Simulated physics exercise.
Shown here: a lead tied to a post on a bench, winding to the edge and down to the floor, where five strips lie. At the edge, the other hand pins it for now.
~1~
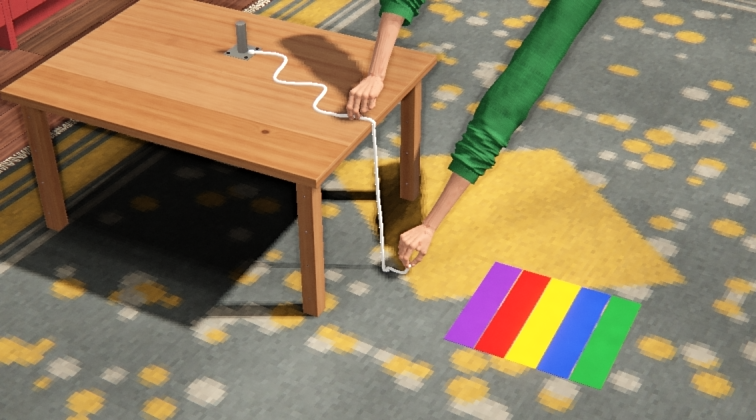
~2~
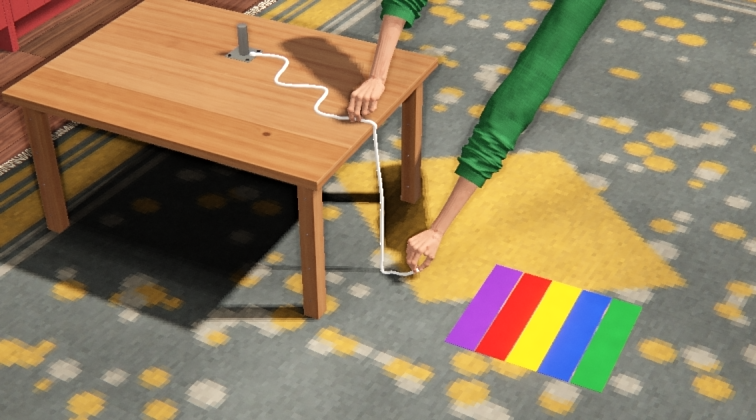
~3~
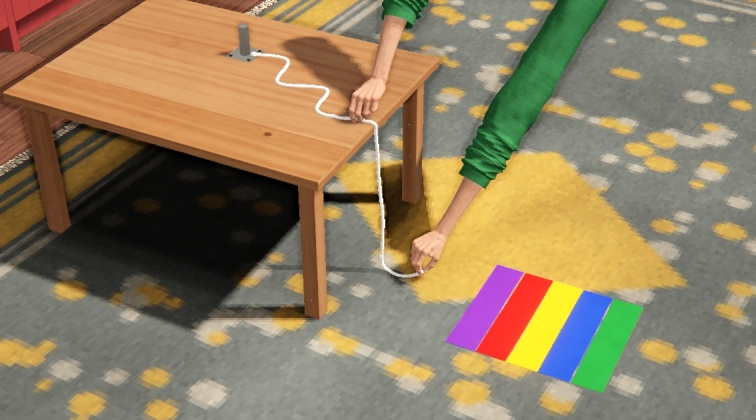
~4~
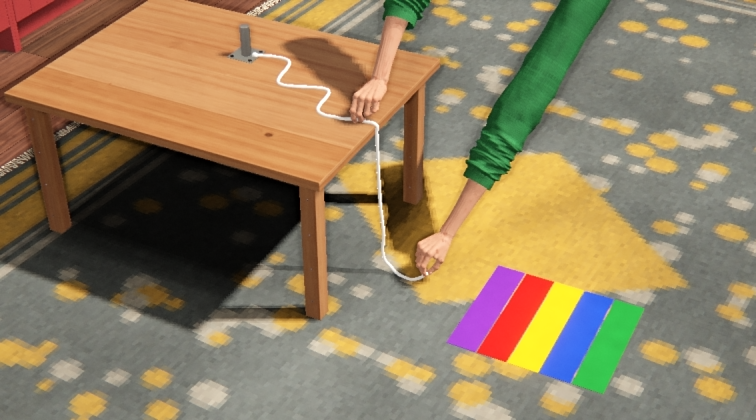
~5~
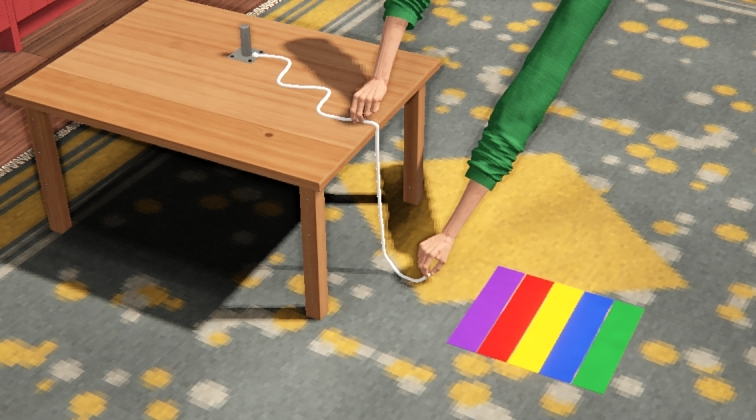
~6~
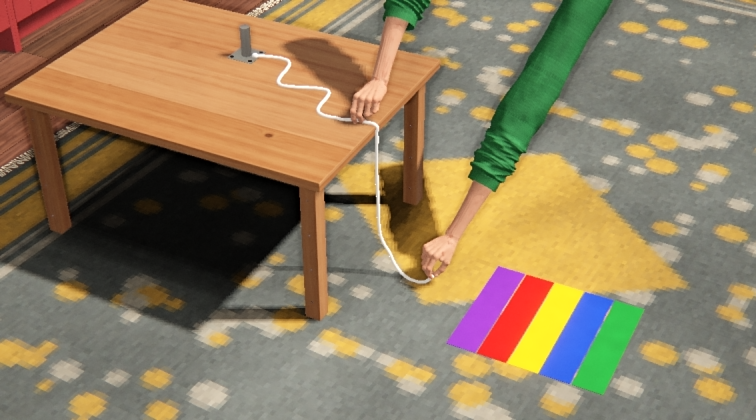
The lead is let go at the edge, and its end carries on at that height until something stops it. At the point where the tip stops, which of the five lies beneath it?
The blue strip lies beneath it.
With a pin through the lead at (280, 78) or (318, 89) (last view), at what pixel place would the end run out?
First (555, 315), then (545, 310).
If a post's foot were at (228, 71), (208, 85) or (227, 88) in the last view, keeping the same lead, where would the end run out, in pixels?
Pixels, try by try: About (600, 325), (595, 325), (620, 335).
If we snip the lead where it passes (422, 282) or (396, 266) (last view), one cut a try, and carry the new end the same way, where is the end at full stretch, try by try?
It would end up close to (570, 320), then close to (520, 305).
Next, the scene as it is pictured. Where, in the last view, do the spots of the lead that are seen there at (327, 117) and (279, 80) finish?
Around (390, 131); the other one around (306, 83).
Soon after, end near (528, 305); over red.
Then, end near (566, 317); over yellow.
At full stretch, end near (587, 324); over blue. It gets as far as the blue strip.
